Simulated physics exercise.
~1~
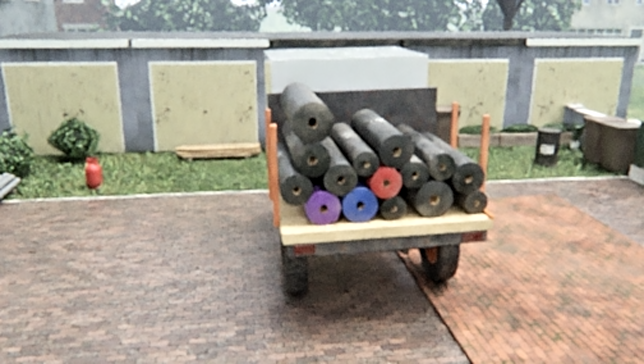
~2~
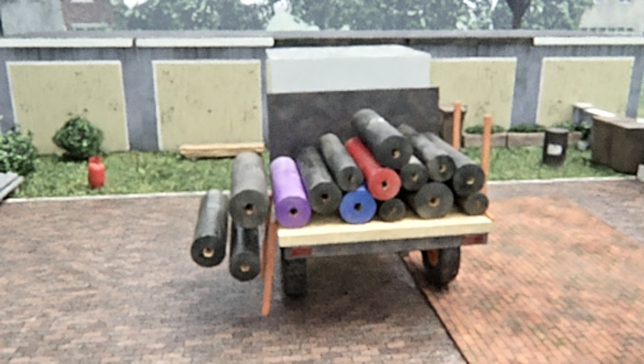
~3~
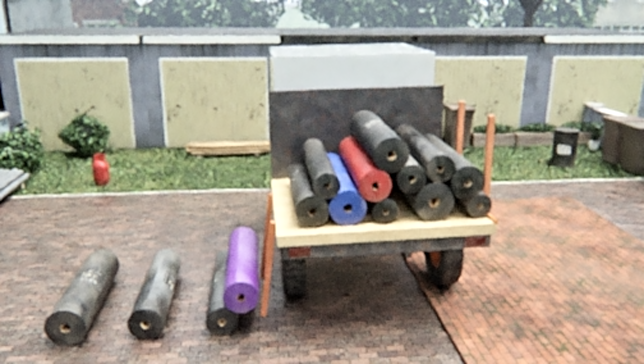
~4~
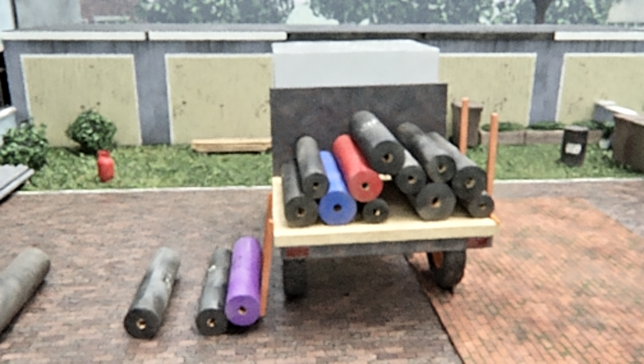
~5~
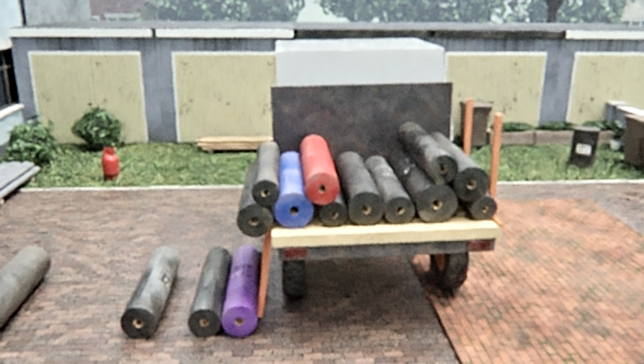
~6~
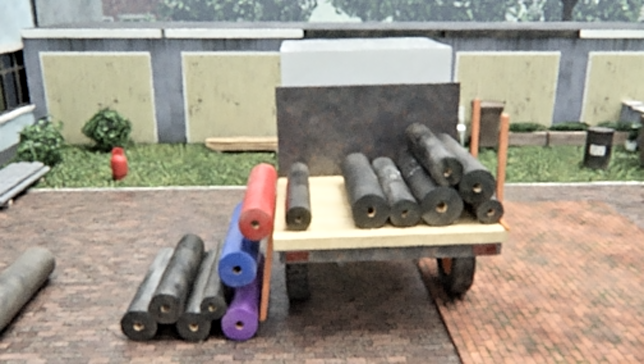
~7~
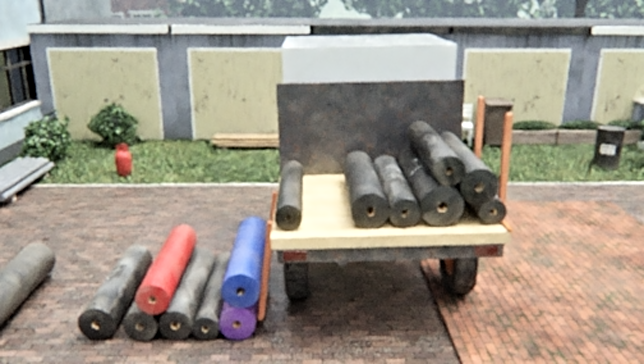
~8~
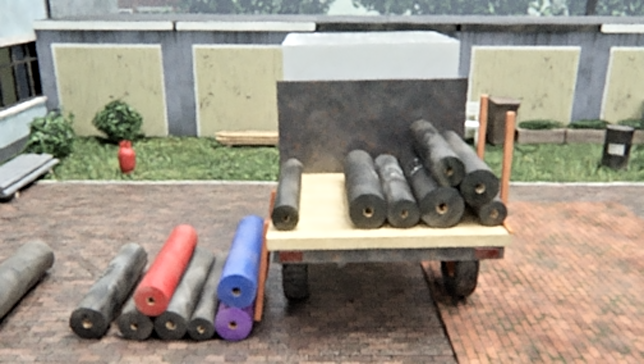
Dark, purple, red and blue rolls tumbling off the left side of a parked flatbed, piling on brick paving as others stay aboard.
